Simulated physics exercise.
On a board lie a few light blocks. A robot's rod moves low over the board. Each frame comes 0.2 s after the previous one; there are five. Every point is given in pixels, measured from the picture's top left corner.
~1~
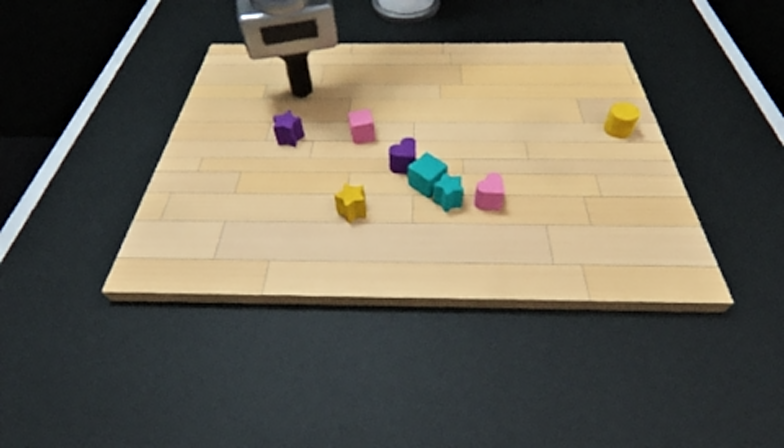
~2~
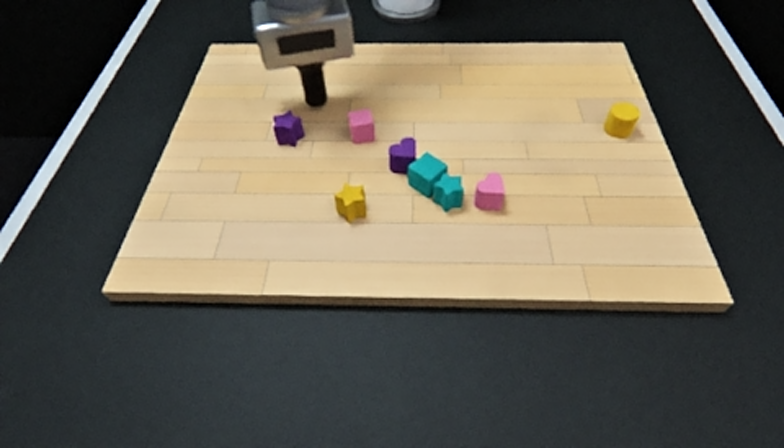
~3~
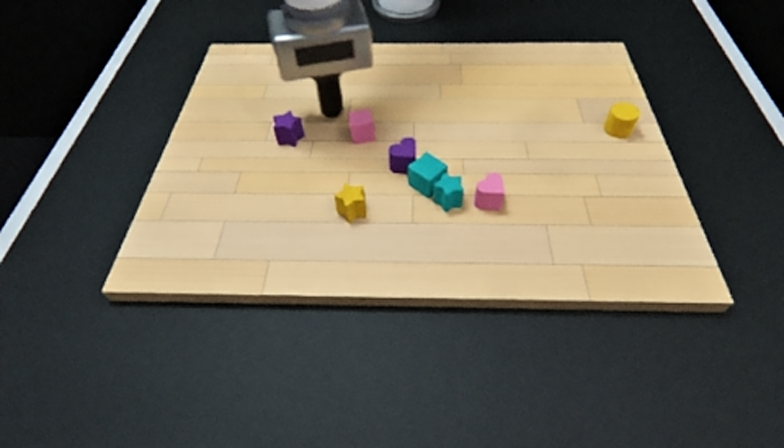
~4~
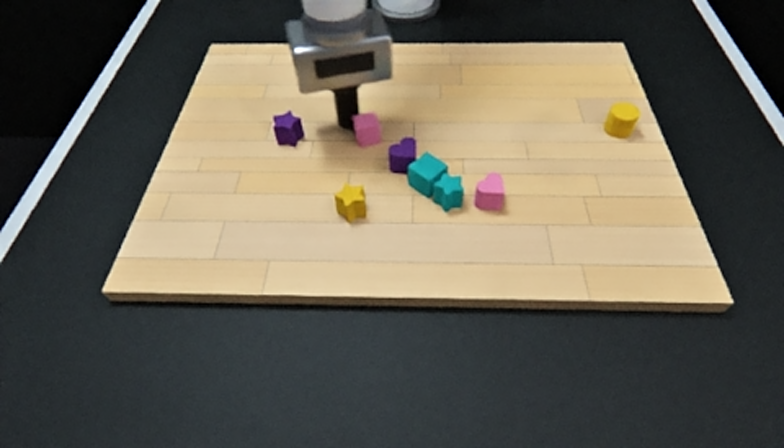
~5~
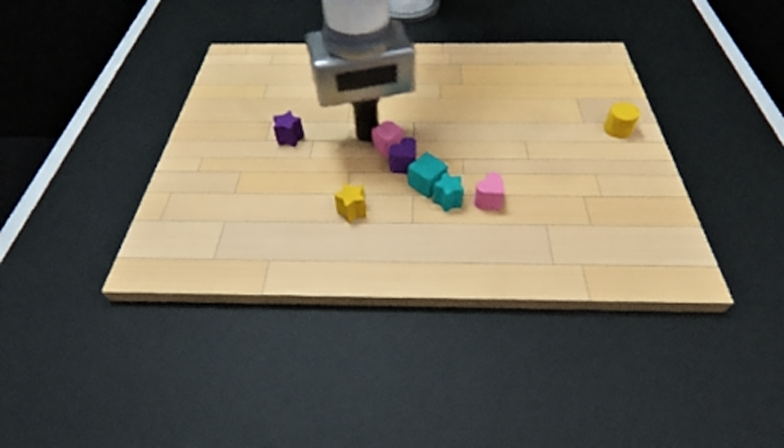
The robot's rod slid down and to the right, low over the wooden board, reached the pink square block and pushed it over beside the purple heart, while the other blocks stayed still.
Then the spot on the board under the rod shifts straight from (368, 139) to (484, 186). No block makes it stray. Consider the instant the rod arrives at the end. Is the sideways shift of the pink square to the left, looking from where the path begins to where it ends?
Short answer: Yes.
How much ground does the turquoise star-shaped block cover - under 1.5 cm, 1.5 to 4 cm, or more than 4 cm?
The largest band: Over 4 cm.
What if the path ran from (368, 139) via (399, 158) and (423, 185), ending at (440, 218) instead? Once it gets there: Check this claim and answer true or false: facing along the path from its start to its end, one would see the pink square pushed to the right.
That statement is not accurate.
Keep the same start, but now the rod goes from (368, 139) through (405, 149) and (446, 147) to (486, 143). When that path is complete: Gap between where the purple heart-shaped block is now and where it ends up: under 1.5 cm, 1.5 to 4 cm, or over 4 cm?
It shifts over 4 cm.
On the path given first. One third of the way, rod (405, 148); pink square (429, 139), turned 35° anticlockwise; purple heart-shaped block (424, 155), turned 55° clockwise; turquoise square (435, 173), turned 15° clockwise; turquoise star-shaped block (455, 191).
Two thirds of the way, rod (444, 164); pink square (470, 146), turned 80° anticlockwise; purple heart-shaped block (451, 172), turned 85° clockwise; turquoise square (449, 193), turned 45° clockwise; turquoise star-shaped block (469, 214), turned 20° anticlockwise.
At the end, rod (485, 180); pink square (483, 146), turned 105° anticlockwise; purple heart-shaped block (475, 188), turned 145° clockwise; turquoise square (449, 202), turned 80° clockwise; turquoise star-shaped block (469, 222), turned 65° anticlockwise; pink heart-shaped block (500, 188), turned 30° anticlockwise.
